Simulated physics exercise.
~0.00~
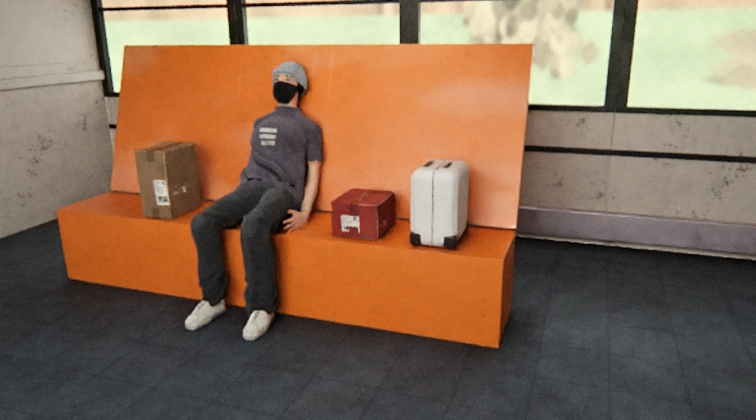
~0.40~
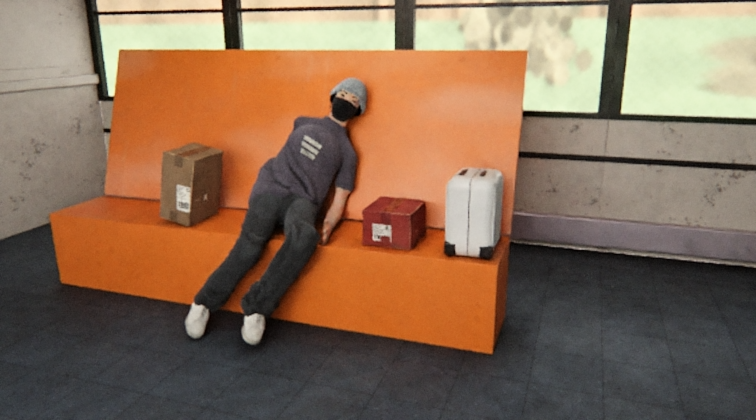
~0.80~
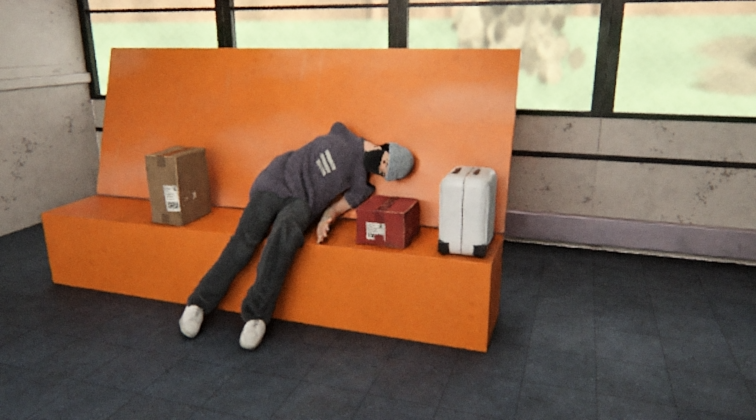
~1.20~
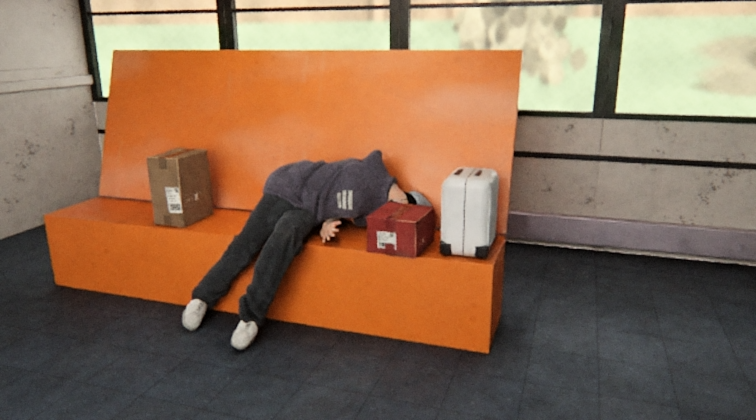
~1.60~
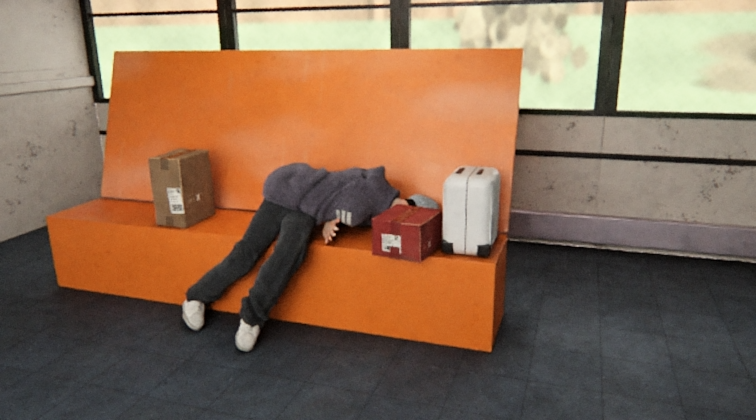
A limp person in a grey cap, black mask and dark clothes sits slumped against the back of an orange bench, with a brown box on the left and a red carton and white suitcase on the right. The body tips to the right, head lolling and legs slanting. It then folds over sideways, the head dropping beside the red carton. The torso sinks down onto the seat, and the carton shifts slightly right toward the suitcase. Finally the person lies slumped across the bench, feet on the floor, while both boxes and the upright suitcase remain on the seat.
